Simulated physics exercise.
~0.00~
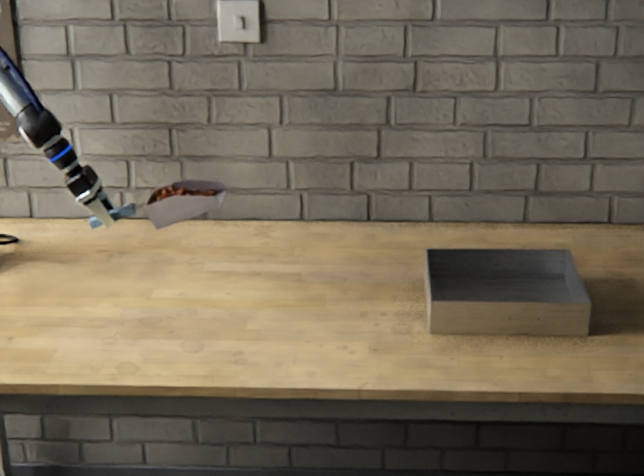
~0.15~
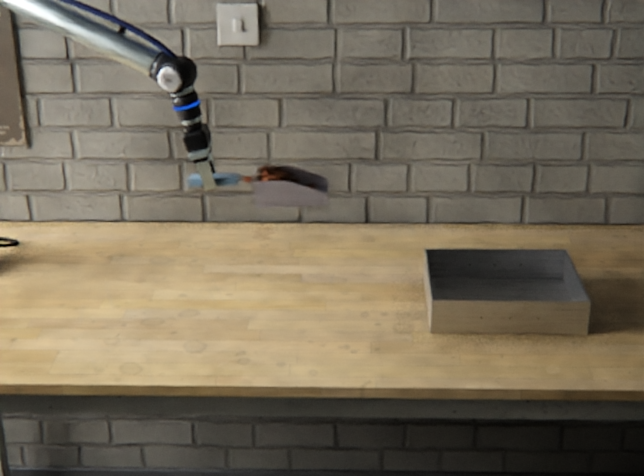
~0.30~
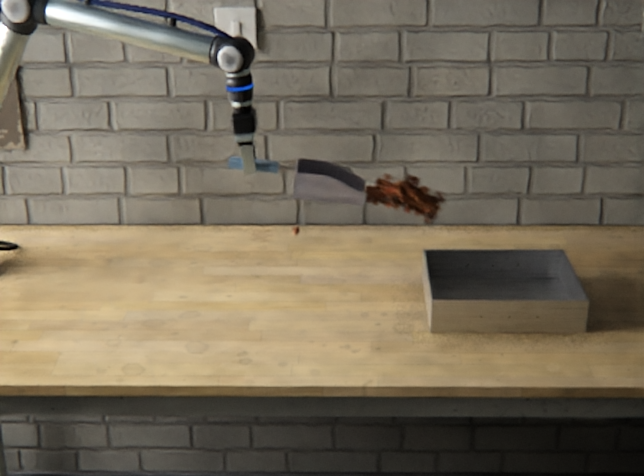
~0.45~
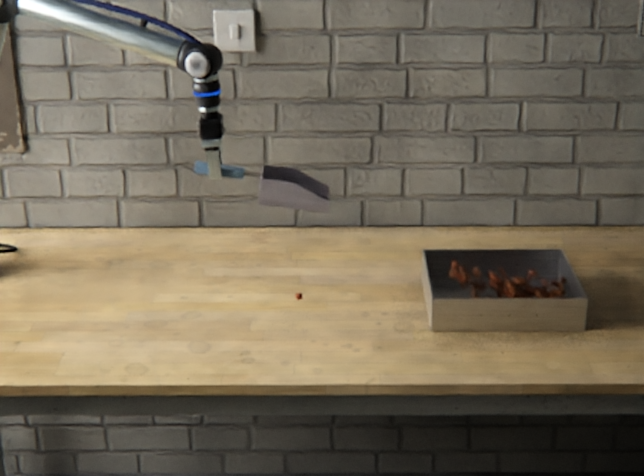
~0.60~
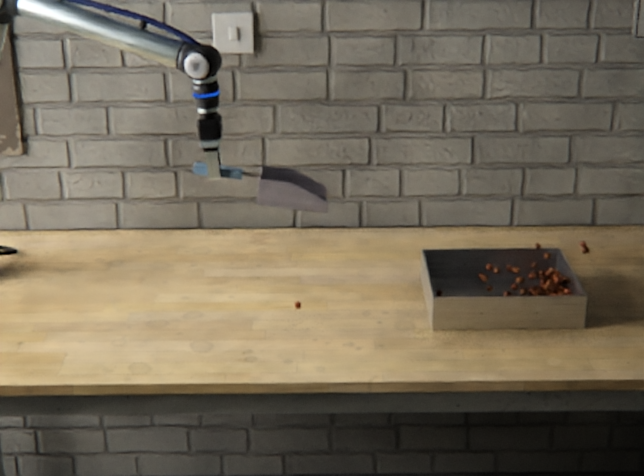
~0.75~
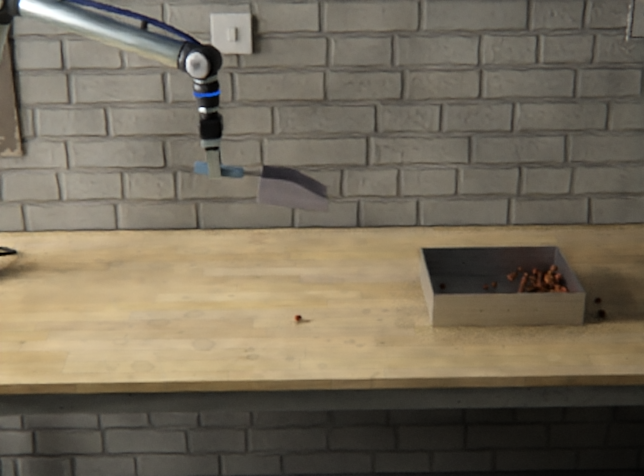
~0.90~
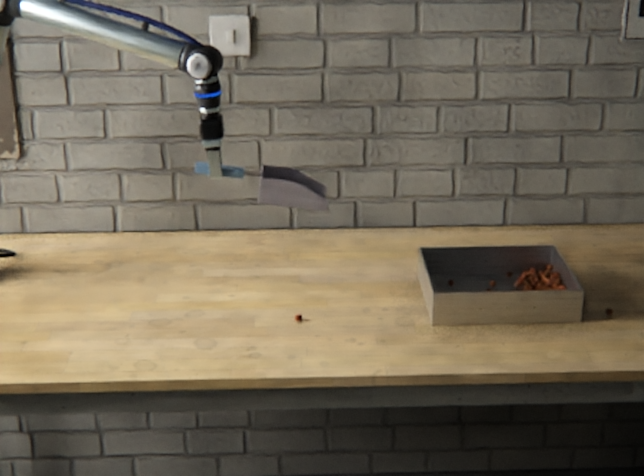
We see a robot arm swing a scoop of reddish-brown nuts to the right above a wooden table, flinging them into an open box, then draw back slightly and stop. Most settle in a pile toward the box's right side, while a few lie on the table.
